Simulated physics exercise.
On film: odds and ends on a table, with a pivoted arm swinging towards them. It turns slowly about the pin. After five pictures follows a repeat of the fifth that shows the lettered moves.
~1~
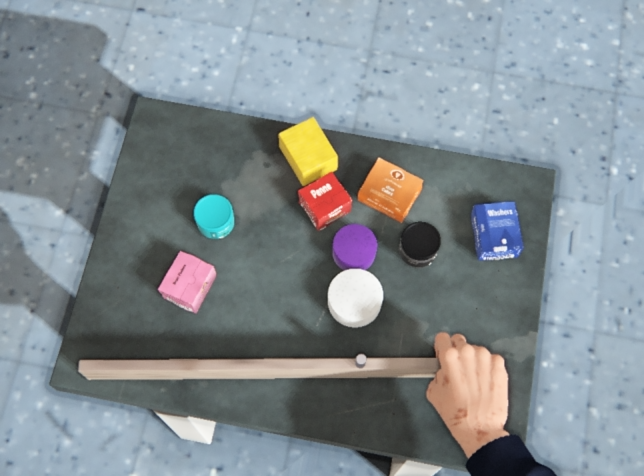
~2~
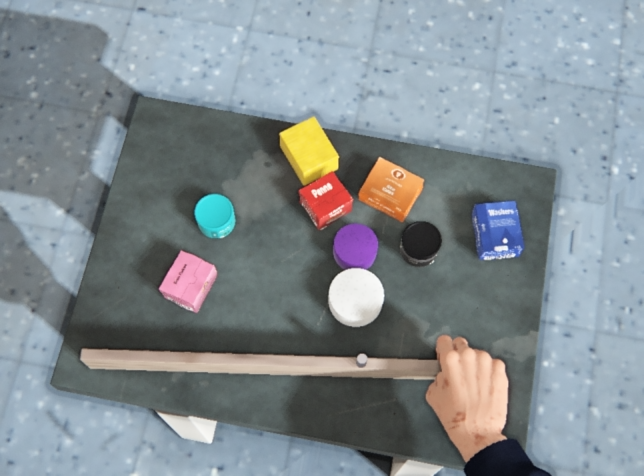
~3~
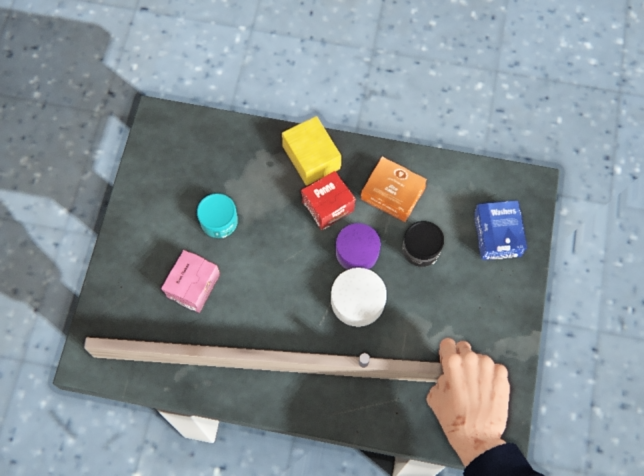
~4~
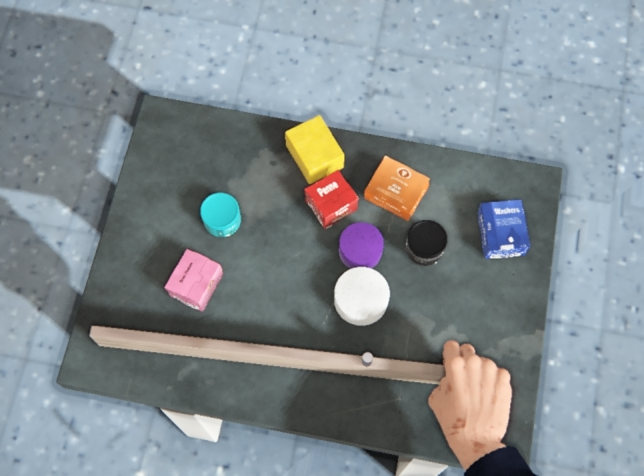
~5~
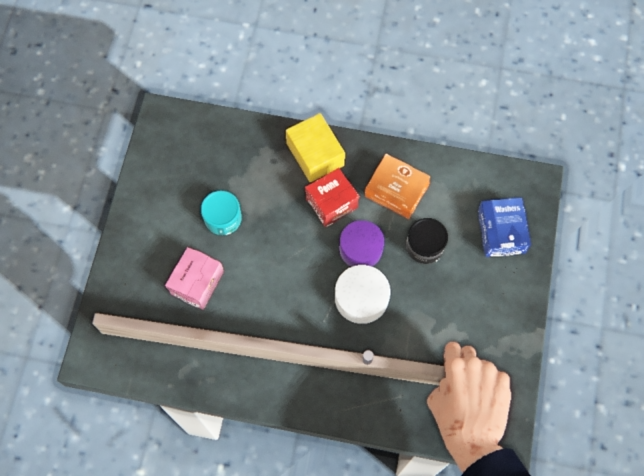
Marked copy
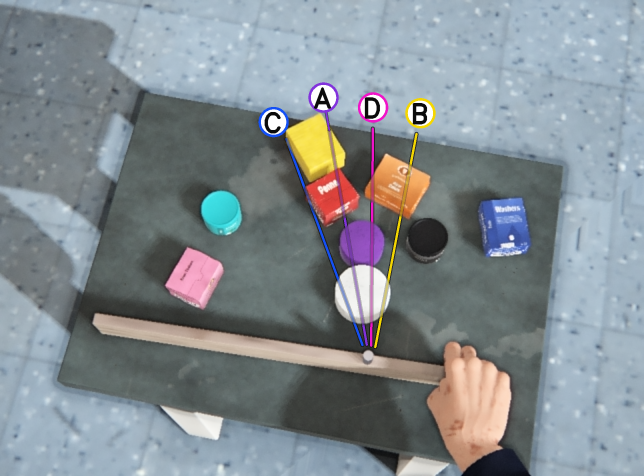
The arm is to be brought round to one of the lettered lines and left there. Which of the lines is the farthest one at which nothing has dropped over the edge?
C.
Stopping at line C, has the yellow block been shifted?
By then, yes.
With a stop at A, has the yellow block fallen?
Yes.
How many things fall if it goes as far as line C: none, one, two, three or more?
By then, none.
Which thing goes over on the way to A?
The yellow block goes over.
On the marked copy, A at (347, 233); B at (397, 236); C at (322, 238); D at (372, 232).
Taking C. A third of the way, arm (246, 287); turquoise jar (229, 204); pink packet (218, 244).
Two thirds of the way, arm (285, 248); turquoise jar (256, 170); pink packet (279, 200).
When it is over, arm (320, 231); yellow block (347, 129); turquoise jar (309, 143); nothing has fallen.
As for the rest, A drops the yellow block; B drops the turquoise jar and yellow block; D drops the turquoise jar and yellow block.
